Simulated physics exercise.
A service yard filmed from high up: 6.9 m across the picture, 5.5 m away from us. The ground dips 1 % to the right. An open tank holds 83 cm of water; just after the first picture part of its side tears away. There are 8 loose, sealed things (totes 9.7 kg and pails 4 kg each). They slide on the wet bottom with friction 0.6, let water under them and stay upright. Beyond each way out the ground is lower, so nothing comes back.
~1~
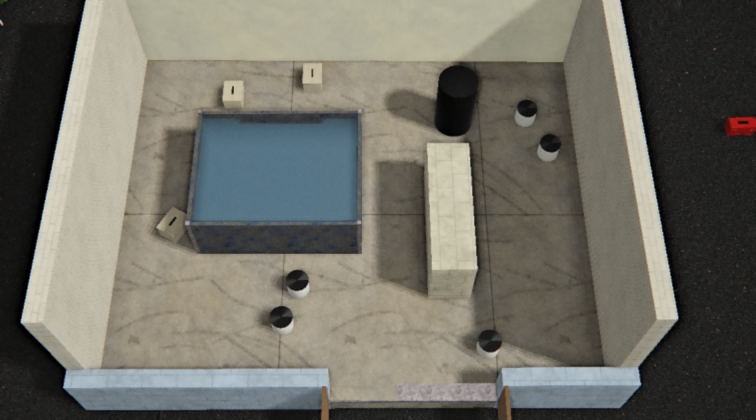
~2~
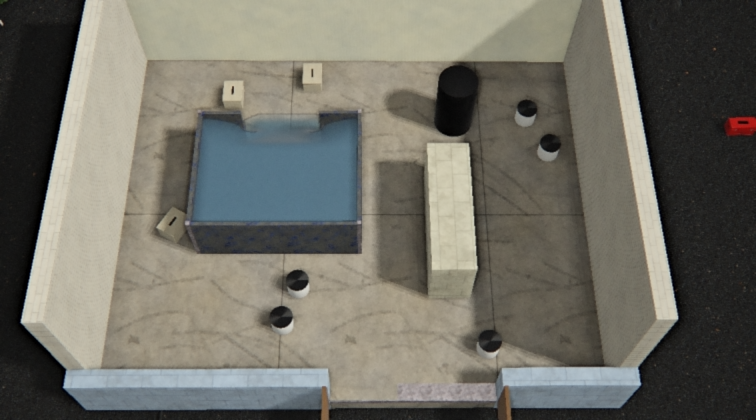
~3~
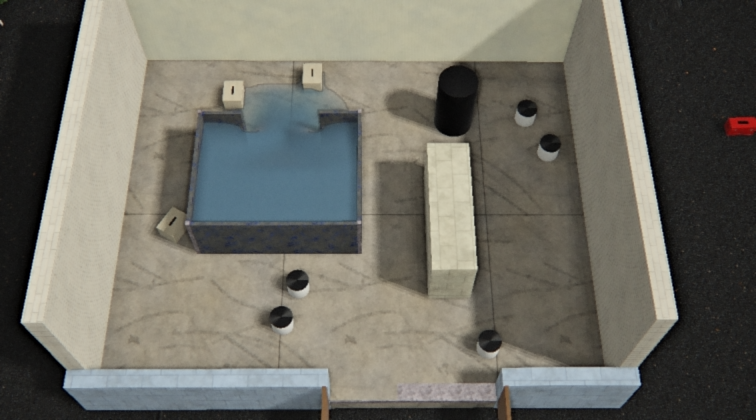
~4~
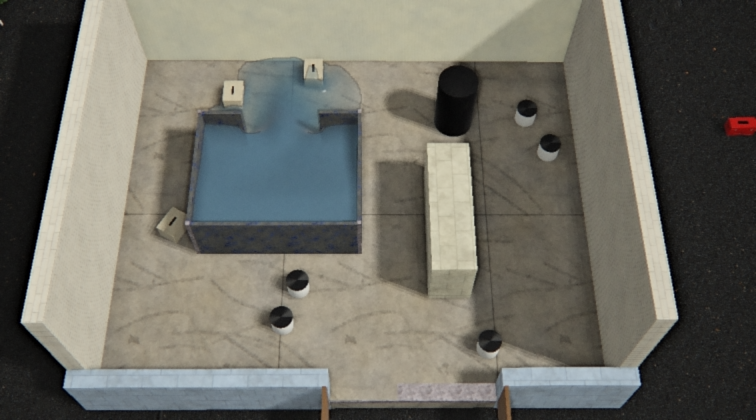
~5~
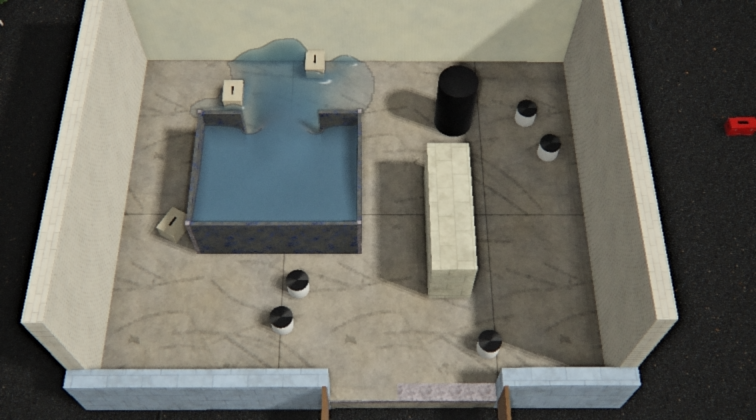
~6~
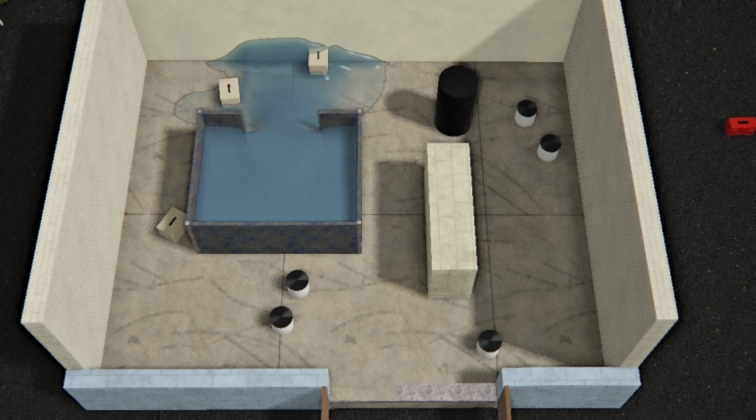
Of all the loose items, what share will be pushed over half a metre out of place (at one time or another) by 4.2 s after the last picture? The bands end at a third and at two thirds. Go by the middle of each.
Share: One to two thirds.
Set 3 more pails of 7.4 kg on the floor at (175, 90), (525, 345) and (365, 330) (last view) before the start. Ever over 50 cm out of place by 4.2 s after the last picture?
In that order: Past it, under, short of it.
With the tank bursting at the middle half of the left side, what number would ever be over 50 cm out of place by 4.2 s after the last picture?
In that case 6 of them.
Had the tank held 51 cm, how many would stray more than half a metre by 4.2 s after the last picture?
Then 5.
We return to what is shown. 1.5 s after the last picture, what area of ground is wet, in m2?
Some 16 m2.
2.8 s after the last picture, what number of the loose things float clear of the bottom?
3 of them.
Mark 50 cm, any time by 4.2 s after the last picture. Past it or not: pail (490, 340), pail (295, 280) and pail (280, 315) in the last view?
In that order: Less, short of it, less.
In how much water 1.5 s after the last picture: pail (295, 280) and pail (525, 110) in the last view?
About 0 and 3 cm.
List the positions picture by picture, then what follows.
A tote at (312, 73) rests on the ground; a tote at (233, 91) rests on the ground; 4.1 m2 under water; 0 of 8 have shifted, in the first picture.
A tote at (312, 73), on the bottom; a tote at (233, 91) rests on the ground; water covers 4.9 m2; 0 of 8 have shifted, in the second picture.
A tote at (312, 73) rests on the ground; a tote at (233, 91), on the bottom; 5.9 m2 under water; 0 of 8 have shifted, in the third picture.
A tote at (313, 68), on the bottom, 10 cm from its start; a tote at (233, 91), on the bottom; water covers 7.0 m2; 1 of 8 have shifted, in the fourth picture.
A tote at (315, 59), on the bottom, 25 cm from its start; a tote at (232, 90), on the bottom; 7.6 m2 under water; 1 of 8 have shifted, in the fifth picture.
A tote at (318, 56) floats, 27 cm from its start; a tote at (229, 89) rests on the ground, 7 cm from its start; water covers 8.0 m2; 2 of 8 have shifted, in the sixth picture.
Then, 0.4 s after the last picture 2 of 8 are over 50 cm from their spots; 1 afloat.
Then, 1.5 s after the last picture 2 of 8 are over 50 cm from their spots; 1 afloat.
Then, 2.8 s after the last picture 5 of 8 are over 50 cm from their spots; 3 afloat.
Then, 4.2 s after the last picture 5 of 8 are over 50 cm from their spots, and 5 have been at some point; 2 afloat.
